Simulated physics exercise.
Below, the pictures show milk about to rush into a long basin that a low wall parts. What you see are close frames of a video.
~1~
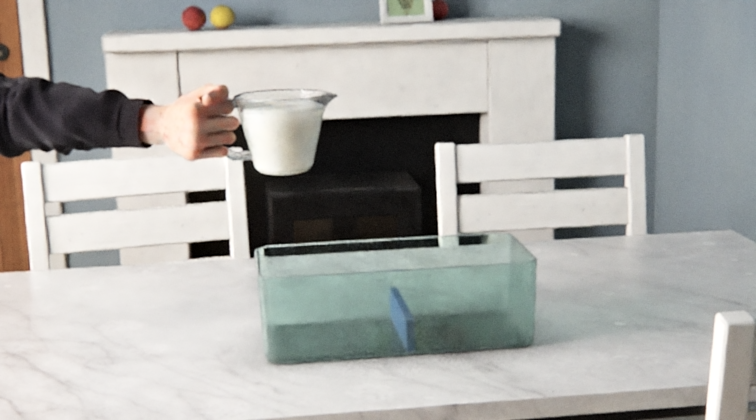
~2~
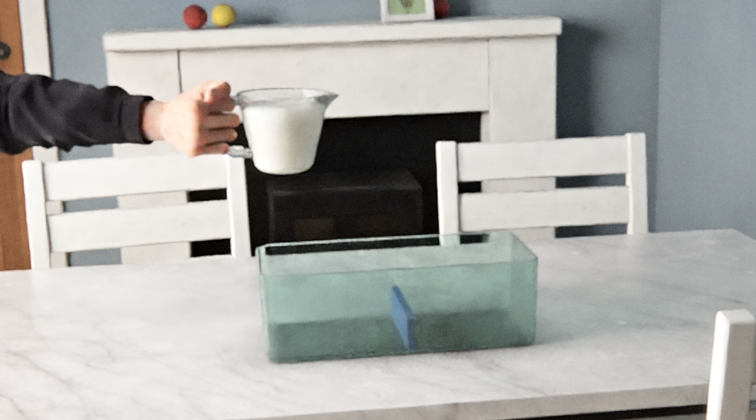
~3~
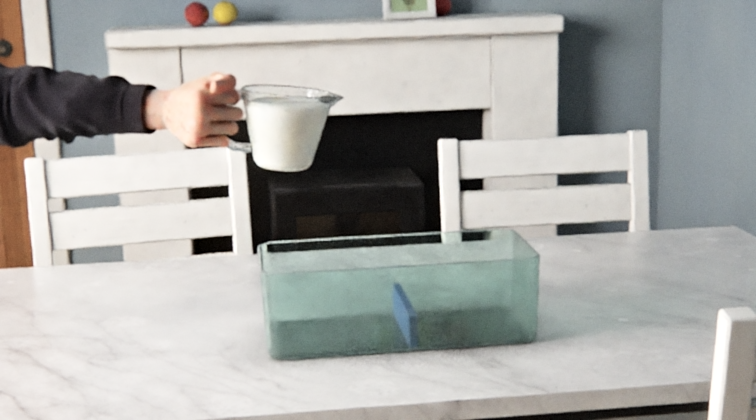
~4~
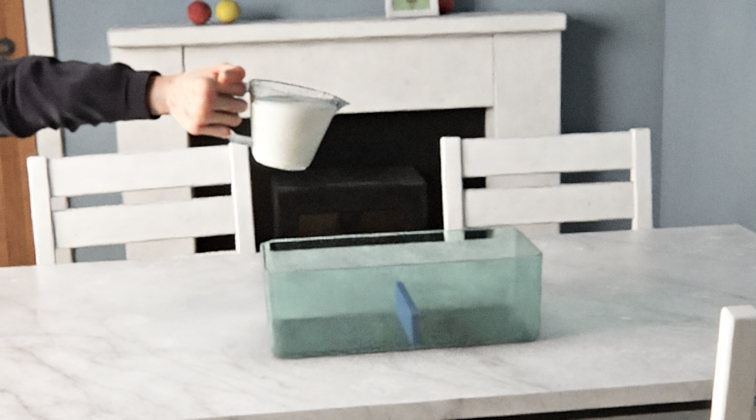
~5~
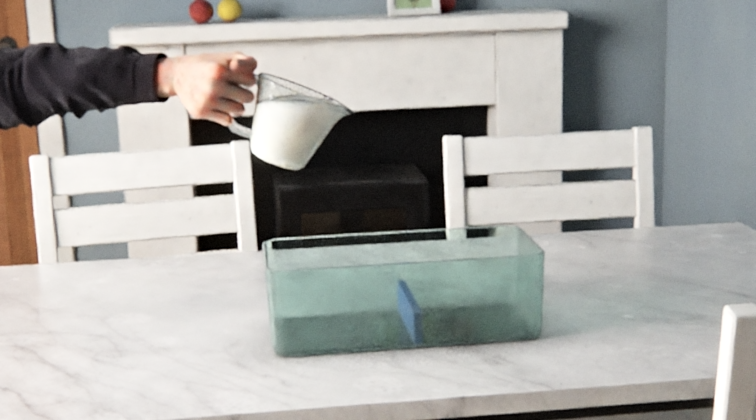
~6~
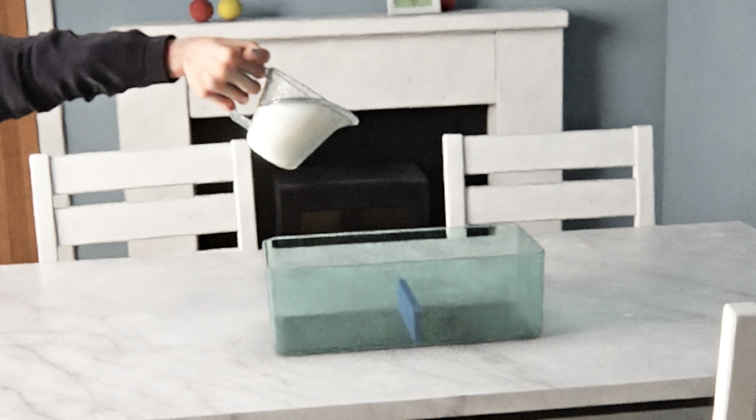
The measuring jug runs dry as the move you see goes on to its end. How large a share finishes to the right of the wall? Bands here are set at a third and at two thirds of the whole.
Seems the share right of the wall never gets to a third.
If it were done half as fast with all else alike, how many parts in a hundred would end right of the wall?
Somewhere near 35 percent.
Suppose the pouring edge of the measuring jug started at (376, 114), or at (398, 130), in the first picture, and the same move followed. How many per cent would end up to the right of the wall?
It would come to near 65 per cent, and then near 90 per cent.
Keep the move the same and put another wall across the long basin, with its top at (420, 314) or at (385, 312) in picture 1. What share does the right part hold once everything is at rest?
The first one comes to 10 percent, while the second comes to 45 percent.
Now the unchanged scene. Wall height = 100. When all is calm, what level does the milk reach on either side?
Levels: Left around 30 per cent, right around 10 per cent.
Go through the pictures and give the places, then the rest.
In the first frame, tilt 0°; pouring edge (338, 94); surface from (240, 108) to (323, 104); the long basin's rim runs from (258, 264) to (523, 248); the wall's top is at (401, 304).
In the second frame, tilt 2°; pouring edge (340, 94); surface from (242, 106) to (324, 104).
In the third frame, tilt 6°; pouring edge (344, 96); surface from (246, 102) to (328, 103).
In the fourth frame, tilt 13°; pouring edge (350, 102); surface from (253, 100) to (335, 104).
In the fifth frame, tilt 23°; pouring edge (355, 112); surface from (258, 102) to (346, 106).
In the sixth frame, tilt 35°; pouring edge (357, 124); surface from (259, 106) to (347, 114); 3 per cent is over the edge.
A moment on, the measuring jug is tipped right over and 30 per cent is still to pour, 20 is left of the wall and 12 right of it.
Next, the measuring jug is tipped right over and 1 per cent is still to pour, 74 is left of the wall and 16 right of it.
Then the measuring jug is tipped right over and 0 per cent is still to pour, 74 is left of the wall and 20 right of it.
Later the measuring jug is tipped right over and 0 per cent is still to pour, 73 is left of the wall and 21 right of it.
Finally, 74 per cent lies left of the wall, 21 right of it and 6 outside.
